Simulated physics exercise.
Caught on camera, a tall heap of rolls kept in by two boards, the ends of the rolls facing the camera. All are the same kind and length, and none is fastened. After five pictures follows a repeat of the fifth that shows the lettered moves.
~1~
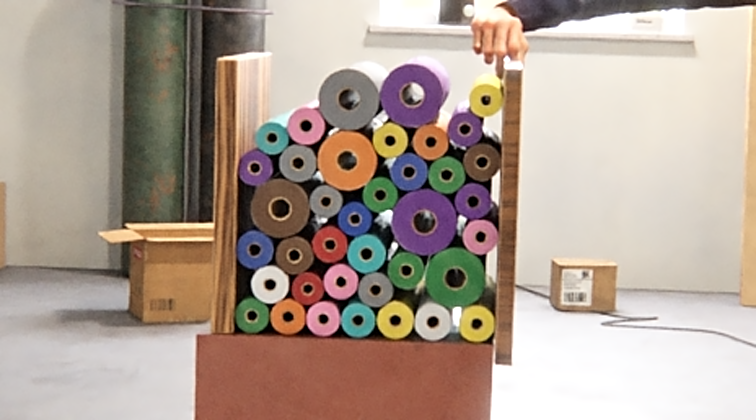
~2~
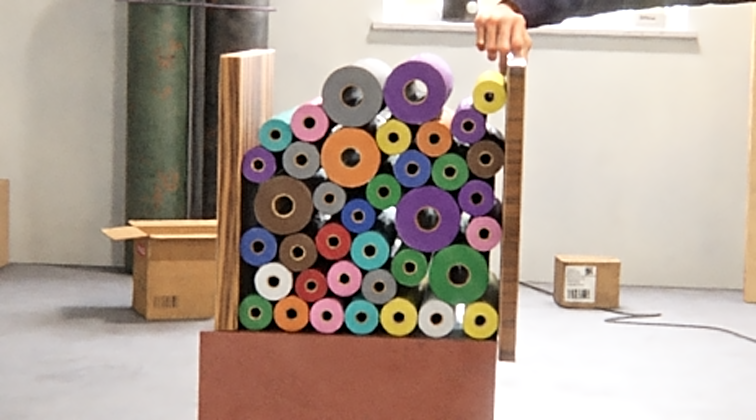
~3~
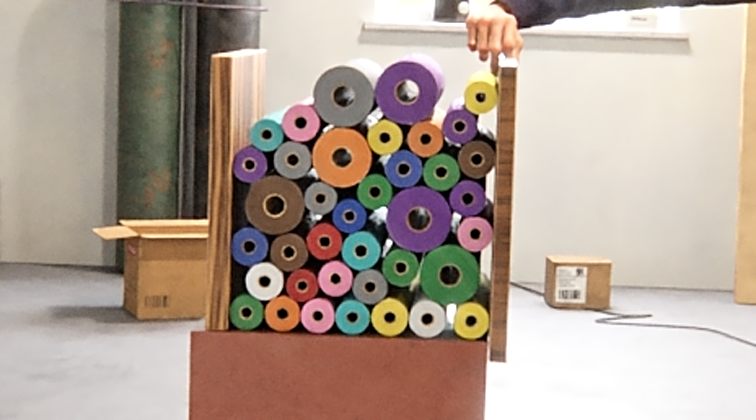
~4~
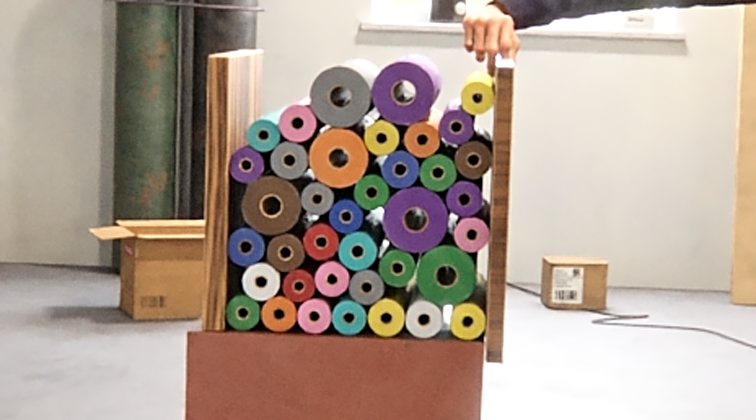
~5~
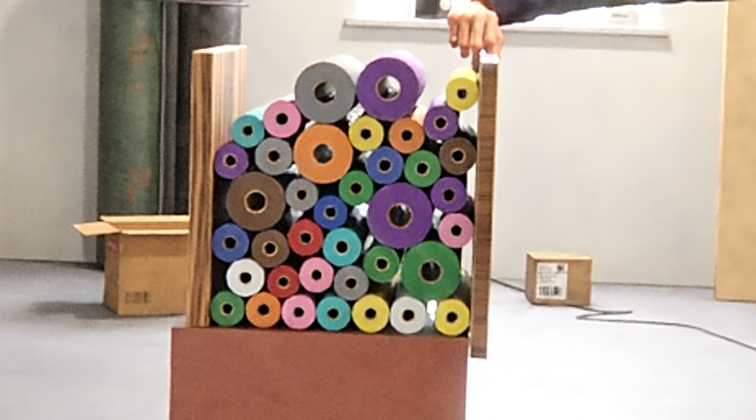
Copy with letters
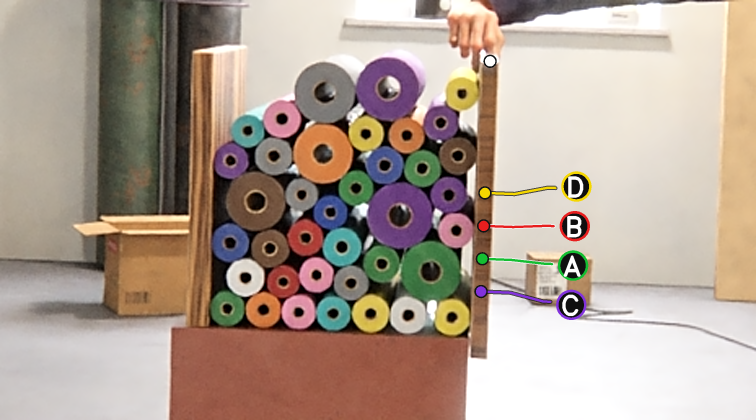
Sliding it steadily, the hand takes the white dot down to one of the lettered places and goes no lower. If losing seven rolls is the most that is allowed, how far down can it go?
Lower it to B and no more.
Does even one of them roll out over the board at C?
Yes, at C.
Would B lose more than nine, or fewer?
At B, fewer than nine.
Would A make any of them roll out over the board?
Yes, at A.
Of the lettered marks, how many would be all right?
The number is two.
On the marked copy, A at (482, 259); B at (483, 226); C at (481, 291); D at (485, 193); the white dot at (490, 61).
With B. Early on, top of the board (478, 133).
Further on, top of the board (475, 215).
At the end, top of the board (475, 225), about four out over the board.
As for the rest, A more than seven out over the board; C more than seven out over the board; D one out over the board.
